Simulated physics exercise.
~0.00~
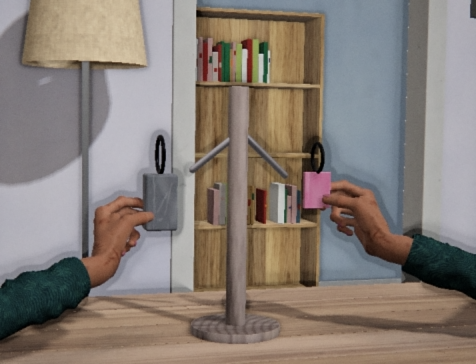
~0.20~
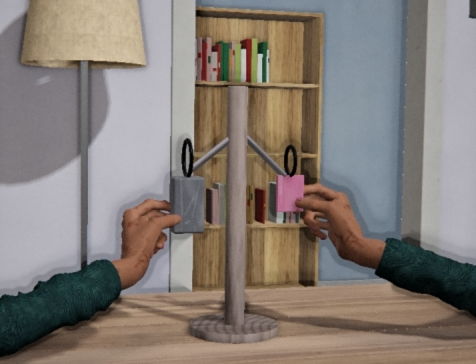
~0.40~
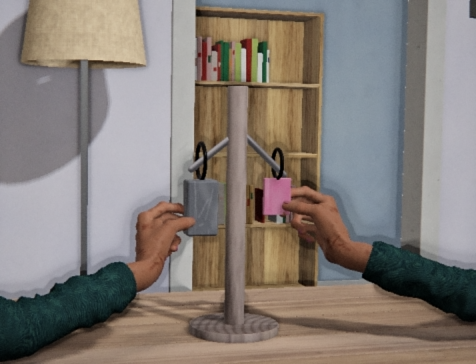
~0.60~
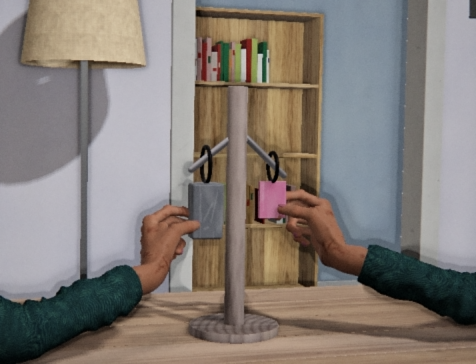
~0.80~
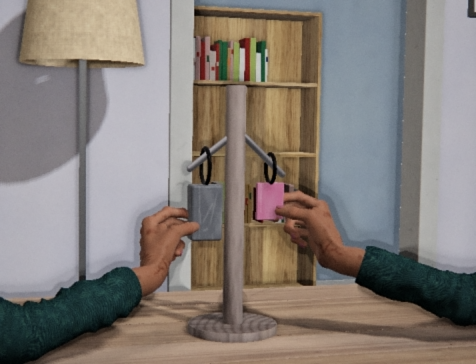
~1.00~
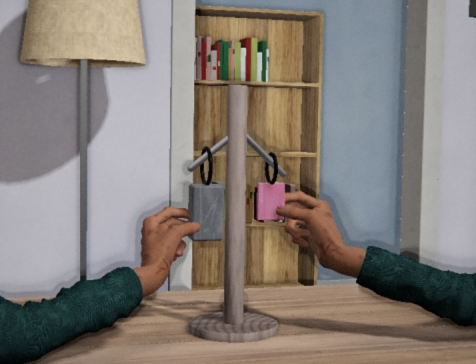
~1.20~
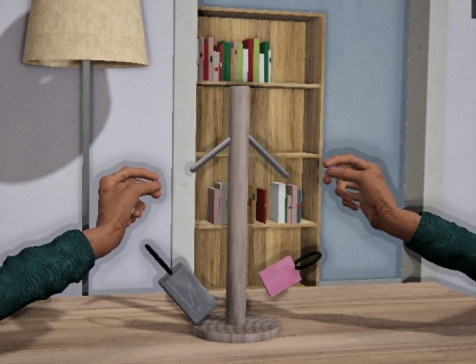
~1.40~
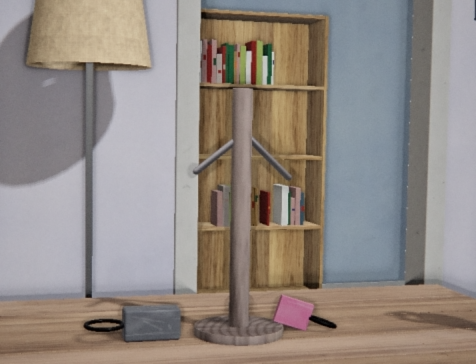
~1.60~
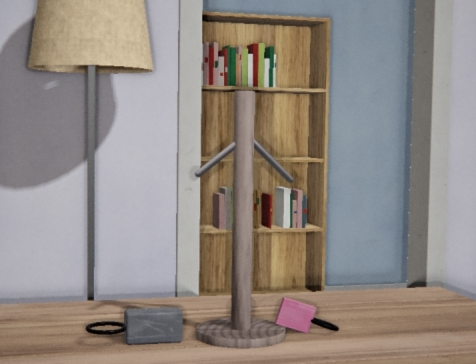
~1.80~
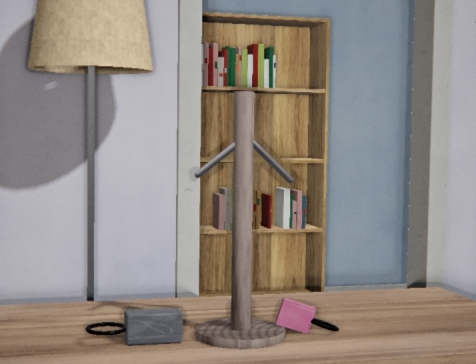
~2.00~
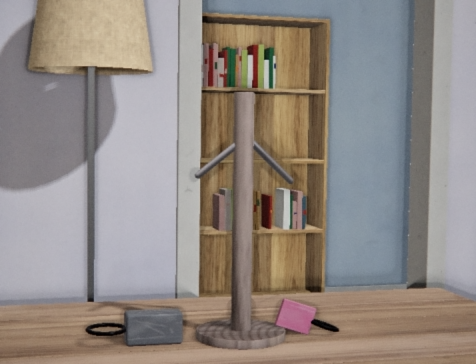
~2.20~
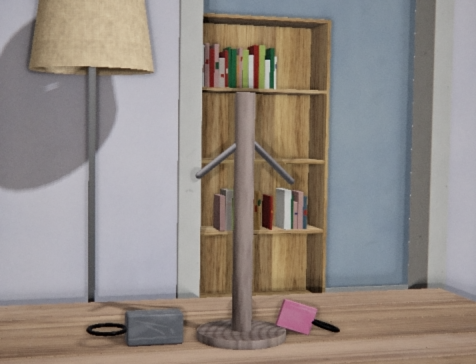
Two hands brought a grey pouch and a pink tag in from either side to the angled pegs of a wooden stand, then let go and drew back, and both dropped, tipping over and ending up on the table beside the base.
